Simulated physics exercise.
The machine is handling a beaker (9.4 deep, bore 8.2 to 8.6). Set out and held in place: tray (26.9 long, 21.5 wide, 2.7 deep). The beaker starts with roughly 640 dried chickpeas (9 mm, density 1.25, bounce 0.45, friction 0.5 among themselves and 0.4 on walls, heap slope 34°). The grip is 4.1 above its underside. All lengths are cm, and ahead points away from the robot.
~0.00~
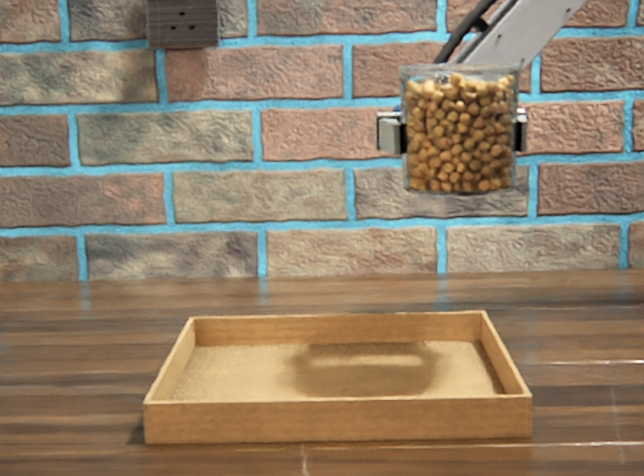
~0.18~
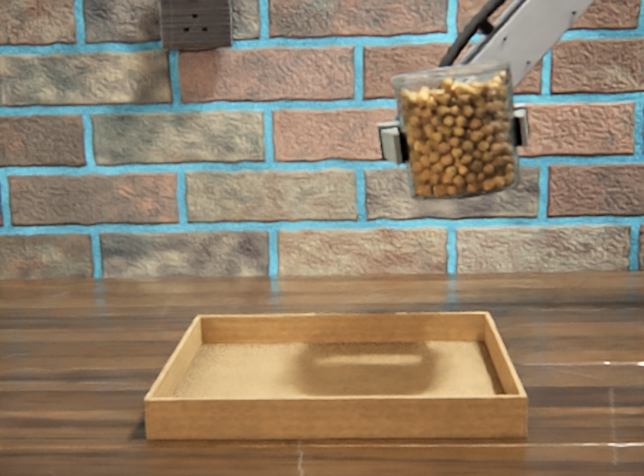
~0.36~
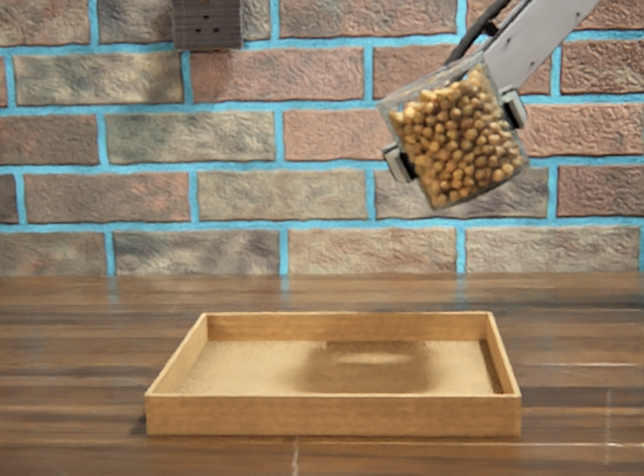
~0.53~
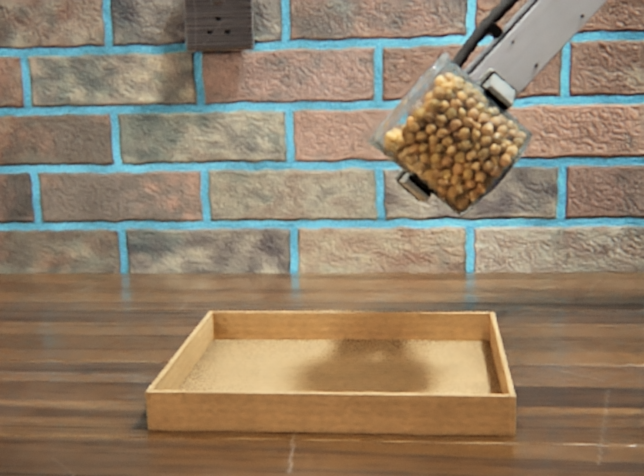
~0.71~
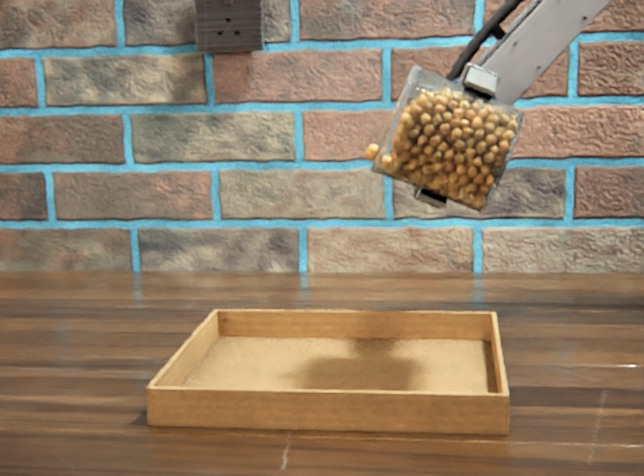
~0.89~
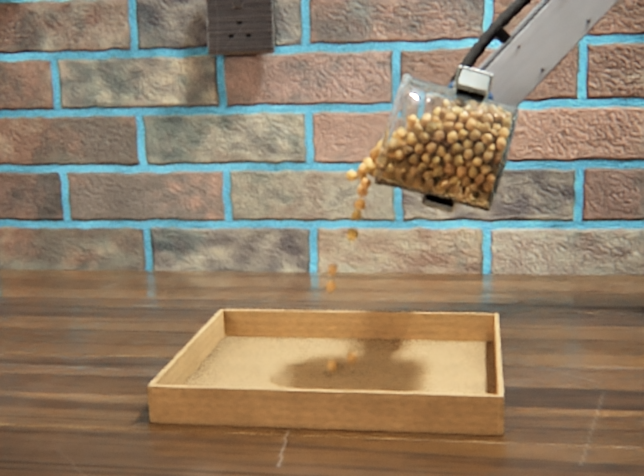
A dark wooden tabletop stands before a brick wall with bright blue mortar, seen from the front and slightly above. A shallow light-brown tray sits on it, and at upper right a grey robotic arm grips a clear beaker of tan chickpeas. The arm tilts the beaker leftward until chickpeas tumble over its lip toward the tray, while the camera drifts sideways, the wall sliding right.
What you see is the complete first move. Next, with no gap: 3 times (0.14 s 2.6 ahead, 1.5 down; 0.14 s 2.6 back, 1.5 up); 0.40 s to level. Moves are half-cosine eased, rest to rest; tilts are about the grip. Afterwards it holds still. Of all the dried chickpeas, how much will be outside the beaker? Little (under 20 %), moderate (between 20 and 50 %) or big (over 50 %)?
Share outside the beaker: Moderate (between 20 and 50 %).
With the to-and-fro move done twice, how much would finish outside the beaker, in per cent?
Then about 25 per cent.
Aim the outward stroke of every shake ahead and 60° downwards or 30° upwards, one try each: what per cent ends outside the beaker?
Some 15 and 50 per cent.
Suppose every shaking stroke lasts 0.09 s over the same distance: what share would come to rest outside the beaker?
It would be near 40 per cent.
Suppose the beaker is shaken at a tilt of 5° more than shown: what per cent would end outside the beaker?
It would be near 40 per cent.
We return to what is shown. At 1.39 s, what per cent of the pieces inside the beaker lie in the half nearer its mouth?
Some 45 per cent.
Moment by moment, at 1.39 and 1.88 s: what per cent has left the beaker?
About 20, 30.
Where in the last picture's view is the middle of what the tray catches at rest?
Near (295, 368).
After 1.39 s, tilted 74° forward, highest piece 22 above the table; 525 in the beaker, 98 in the tray, 18 in flight or on a rim.
After 1.88 s, tilted 51° forward, highest piece 23 above the table; 454 in the beaker, 185 in the tray, 2 in flight or on a rim.
After 2.33 s, level, highest piece 25 above the table; 452 in the beaker, 189 in the tray.
After 3.38 s, level, highest piece 25 above the table; 452 in the beaker, 189 in the tray.
At rest, 452 in the beaker, 189 in the tray. That is 29 % outside the beaker.
